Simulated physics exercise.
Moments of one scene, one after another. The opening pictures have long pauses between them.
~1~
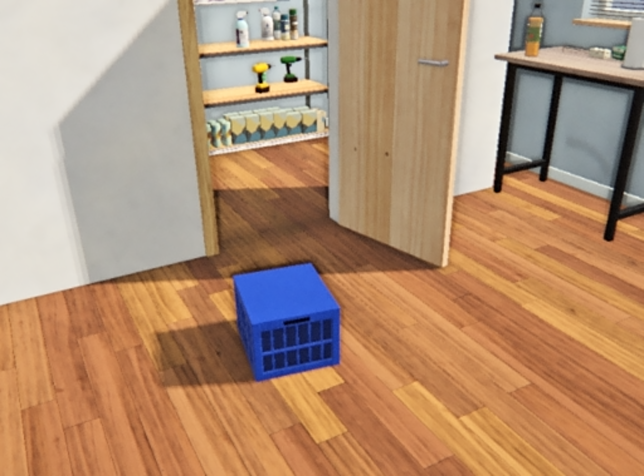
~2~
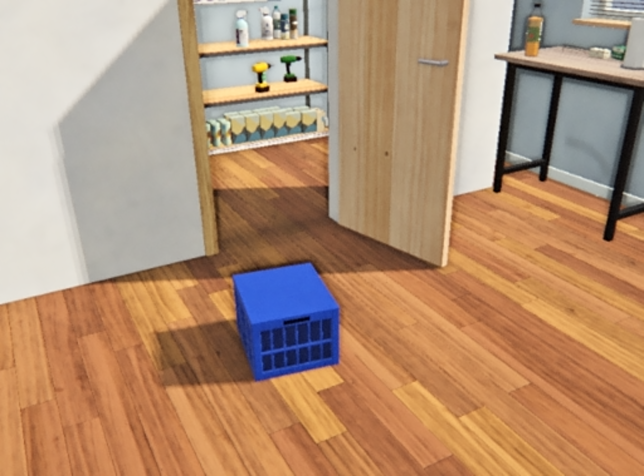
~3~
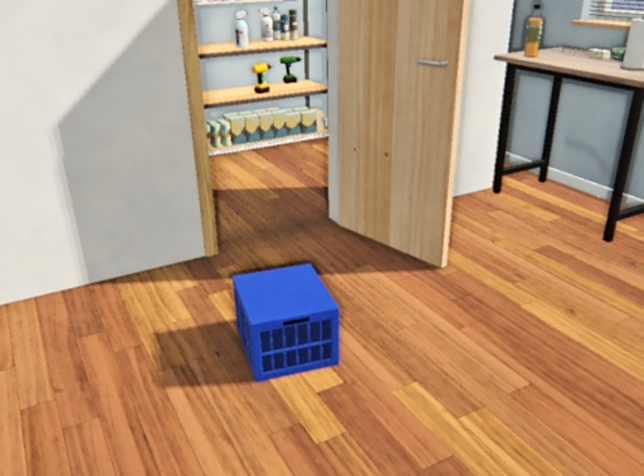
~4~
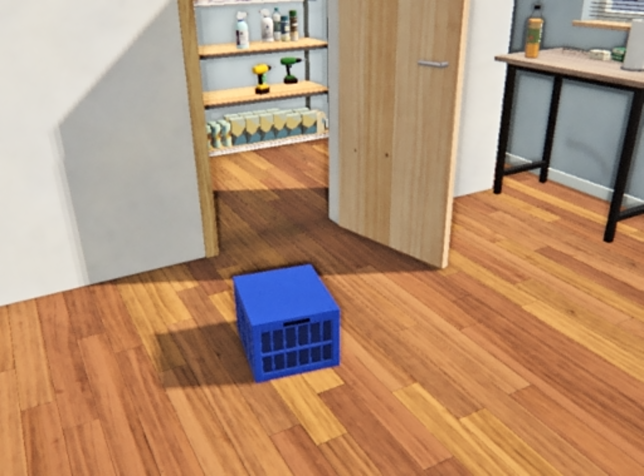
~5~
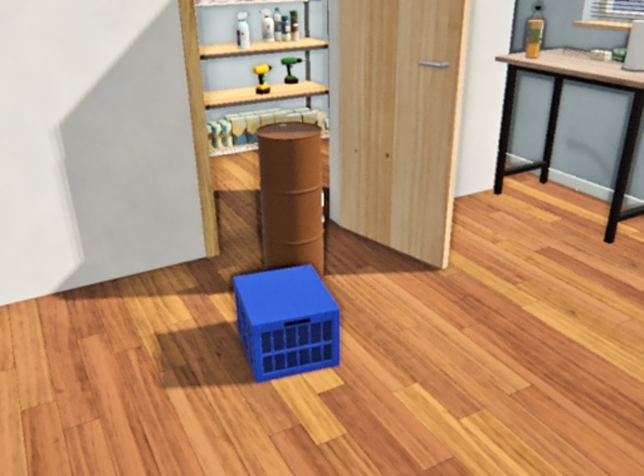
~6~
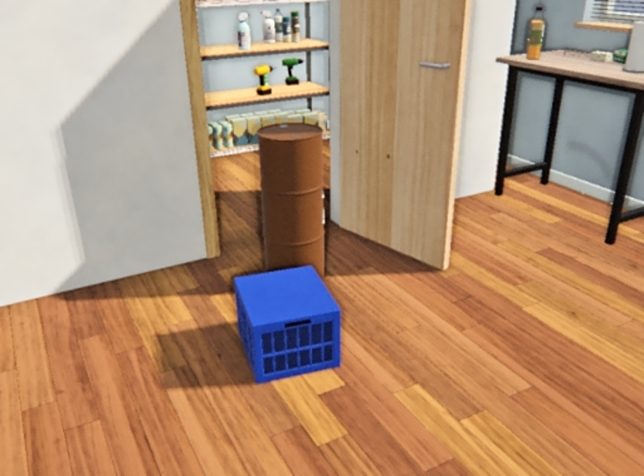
In the video, a blue crate sits on a wooden floor before a wide-open door, with shelves visible beyond. Nothing moves at first, then a brown drum abruptly appears upright behind the crate, and everything remains still.
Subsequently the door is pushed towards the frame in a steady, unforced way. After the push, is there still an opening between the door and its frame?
Yes, looks like the door gets held up short of the frame.
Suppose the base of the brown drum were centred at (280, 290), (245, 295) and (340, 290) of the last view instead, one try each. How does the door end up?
First try: It gets caught partway; second try: It swings home; third try: It gets caught partway.
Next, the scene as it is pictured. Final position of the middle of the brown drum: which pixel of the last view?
Looks like it settles somewhere around (272, 206).
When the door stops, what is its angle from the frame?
Roughly 45 degrees open.
Then, 0.70 s after the last picture, door at 76°.
Then, 1.10 s after the last picture, door at 51°; brown drum slid a little near (287, 208).
At rest, door at 45°; both in place. Seen from the same camera at the end, brown drum near (272, 206).
